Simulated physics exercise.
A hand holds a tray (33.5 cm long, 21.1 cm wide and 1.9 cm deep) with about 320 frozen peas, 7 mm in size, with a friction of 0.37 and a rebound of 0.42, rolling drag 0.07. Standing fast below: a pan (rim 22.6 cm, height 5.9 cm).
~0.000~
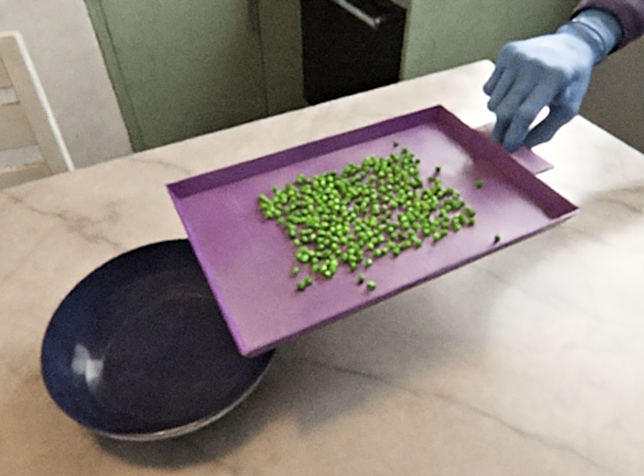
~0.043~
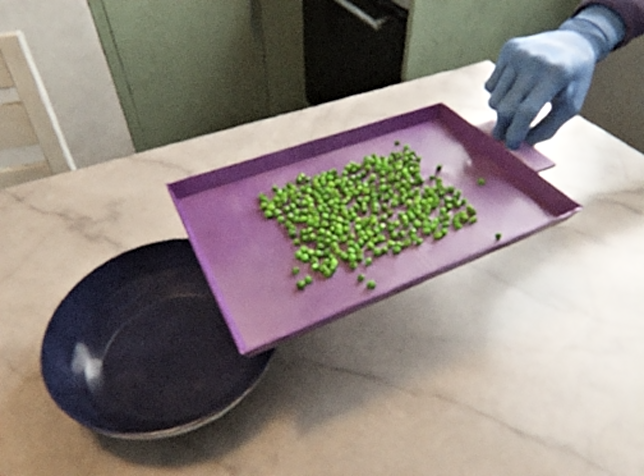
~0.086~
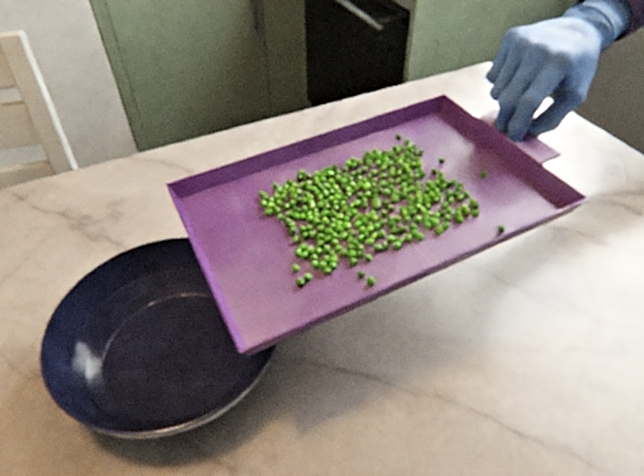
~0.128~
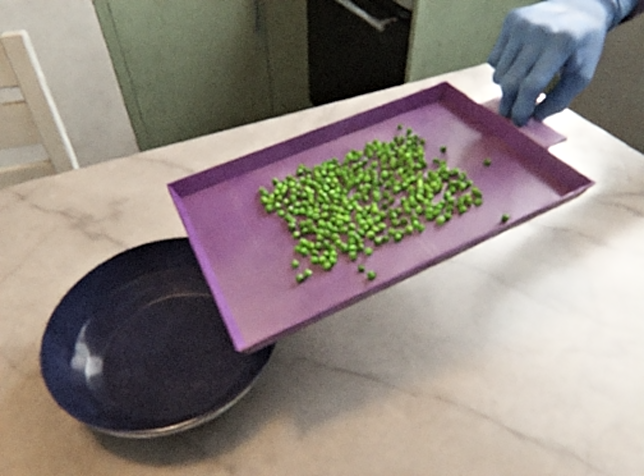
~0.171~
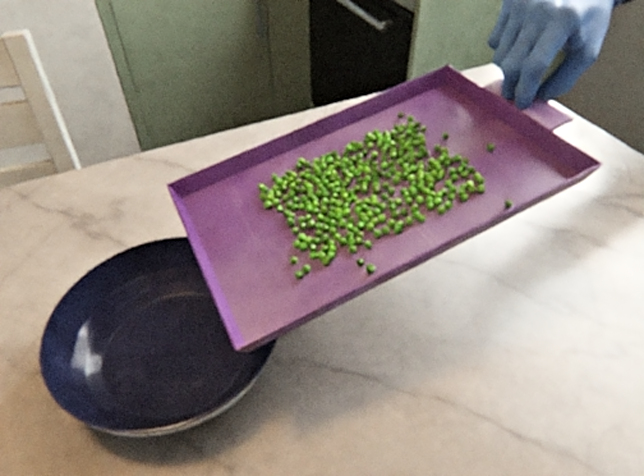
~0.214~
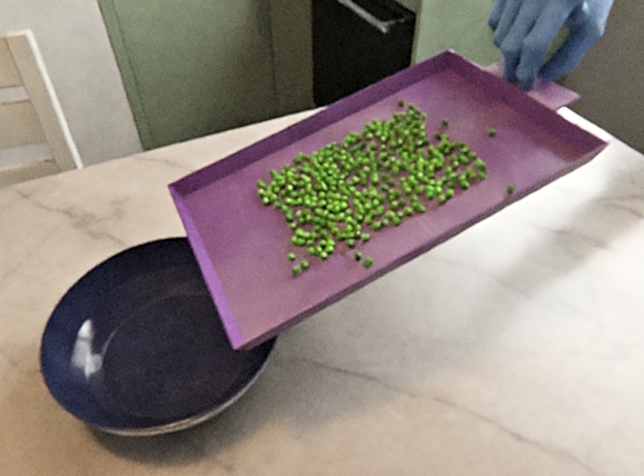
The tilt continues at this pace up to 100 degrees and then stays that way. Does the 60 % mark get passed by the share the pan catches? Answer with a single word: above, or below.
Above.
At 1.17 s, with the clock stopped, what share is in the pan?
By that moment: Close to 70 in a hundred.
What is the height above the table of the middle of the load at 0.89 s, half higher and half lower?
Median: Approx. 12 centimetres.
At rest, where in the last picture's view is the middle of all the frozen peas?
Near pixel (165, 334).
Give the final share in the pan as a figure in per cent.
I'd reckon about 95 in every hundred.
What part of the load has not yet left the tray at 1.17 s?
Around 15 per cent of the load remains with the tray.
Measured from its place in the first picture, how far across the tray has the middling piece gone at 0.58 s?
I'd put it at about 14 cm.
After 0.58 s, tilt 44 degrees; tray 100 %; middle of all pieces on or above the table near (226, 206).
After 0.89 s, tilt 71 degrees; pan 40 %, tray 50 %, outside 5 %; middle of all pieces on or above the table near (176, 273).
Then, at 1.17 s, tilt 95 degrees; pan 70 %, tray 15 %, outside 5 %, in the air 15 %; middle of all pieces on or above the table near (166, 302).
After 1.44 s, tilt 100 degrees; pan 95 %, outside 5 %; middle of all pieces on or above the table near (165, 330).
At rest (2.2 s), pan 95 %, outside 5 %.
